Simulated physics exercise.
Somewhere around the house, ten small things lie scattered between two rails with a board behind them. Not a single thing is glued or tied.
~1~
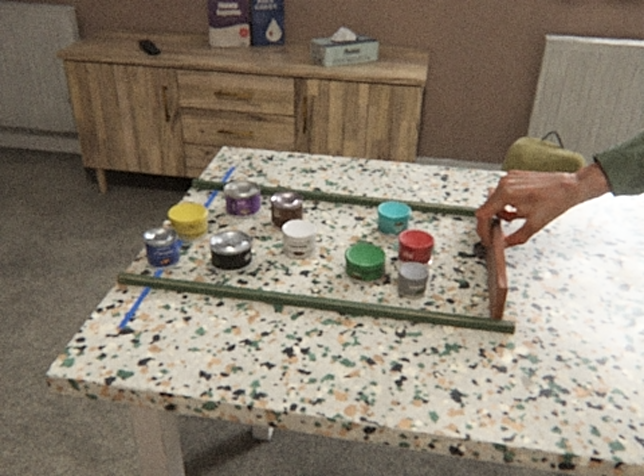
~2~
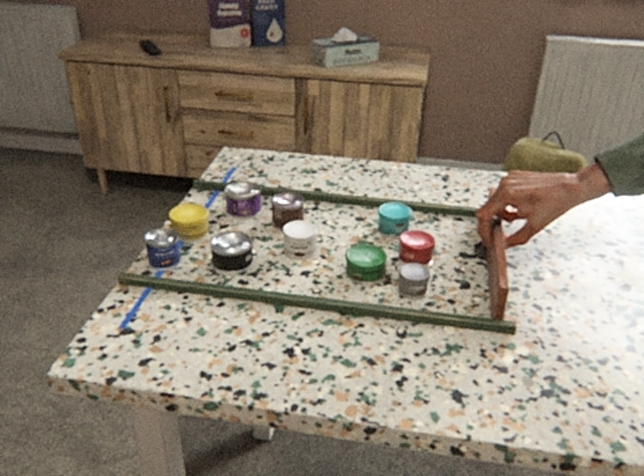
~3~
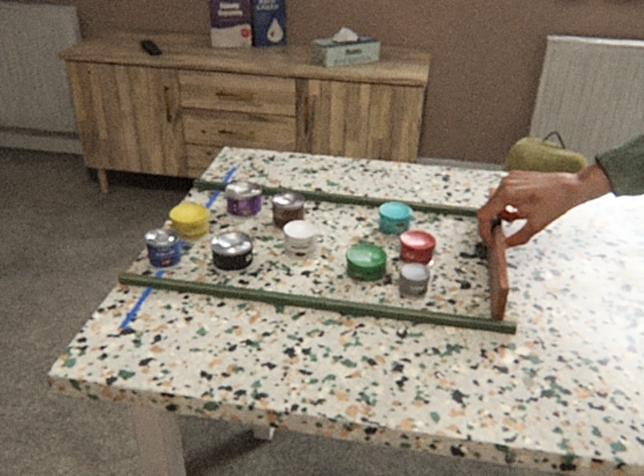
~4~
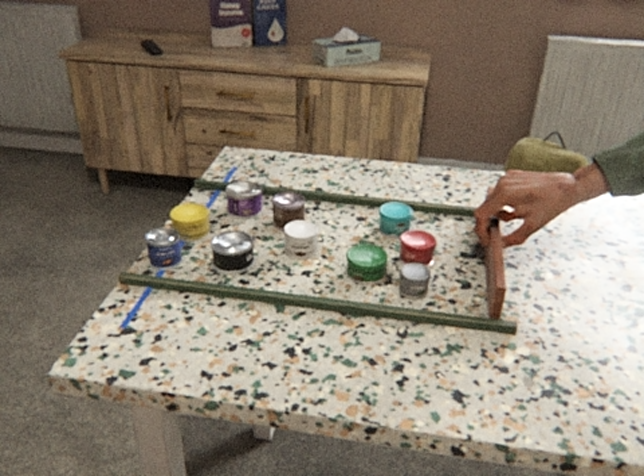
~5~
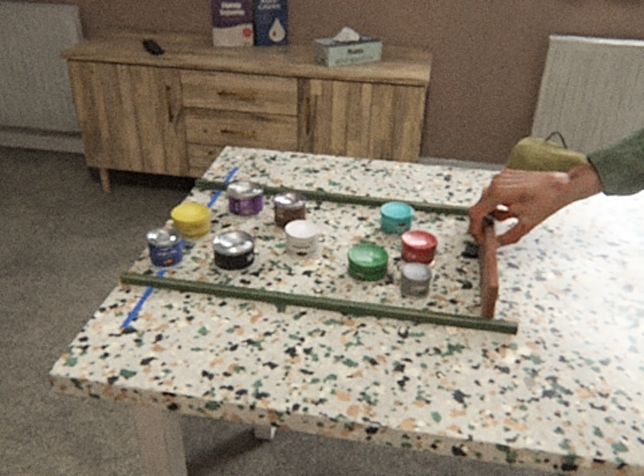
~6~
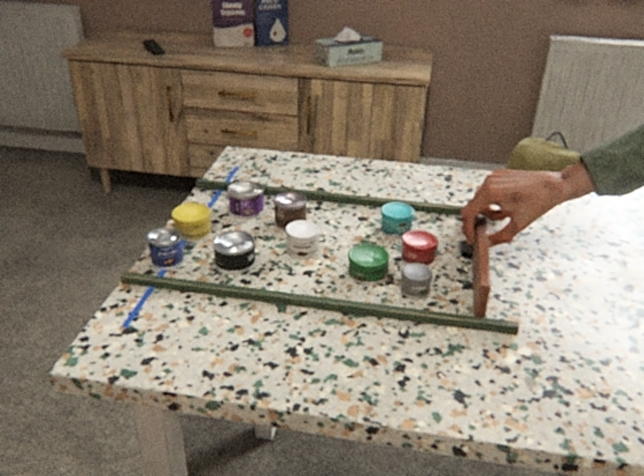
We see ten small, colourful pots and tins scattered between two green rails on a speckled table, while a hand at the right holds a brown board upright, then slides it slightly left as the containers stay still.
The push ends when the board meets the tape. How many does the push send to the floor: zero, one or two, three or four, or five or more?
The push will send five or more off the table.
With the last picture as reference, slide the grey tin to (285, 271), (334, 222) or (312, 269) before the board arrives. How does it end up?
Try one it is not knocked off; try two it is not knocked off; try three it is not knocked off.
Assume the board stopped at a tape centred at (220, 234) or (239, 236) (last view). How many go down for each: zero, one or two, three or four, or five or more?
First try 1 or 2; second try either one or two.
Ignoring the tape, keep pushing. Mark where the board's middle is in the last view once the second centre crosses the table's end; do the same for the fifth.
Its middle is near (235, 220) and then near (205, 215).
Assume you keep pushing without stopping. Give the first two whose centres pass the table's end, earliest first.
Blue tin, then yellow pot.
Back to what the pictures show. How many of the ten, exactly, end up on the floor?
Counted up, you get 6.
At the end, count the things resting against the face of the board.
The figure is 4.
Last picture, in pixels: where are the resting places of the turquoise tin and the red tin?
About (191, 200), and about (175, 221).
Soon after, none off yet; blue tin at rest near (166, 249); yellow pot at rest near (192, 223); purple tin at rest near (246, 199).
After that, none off yet; blue tin displaced about its own width near (129, 250); yellow pot displaced about its own width near (166, 217); purple tin displaced about its own width near (216, 190).
In the end, the number that fall off is five or more; gone, white tub, brown pot, black tin, purple tin, yellow pot and blue tin.
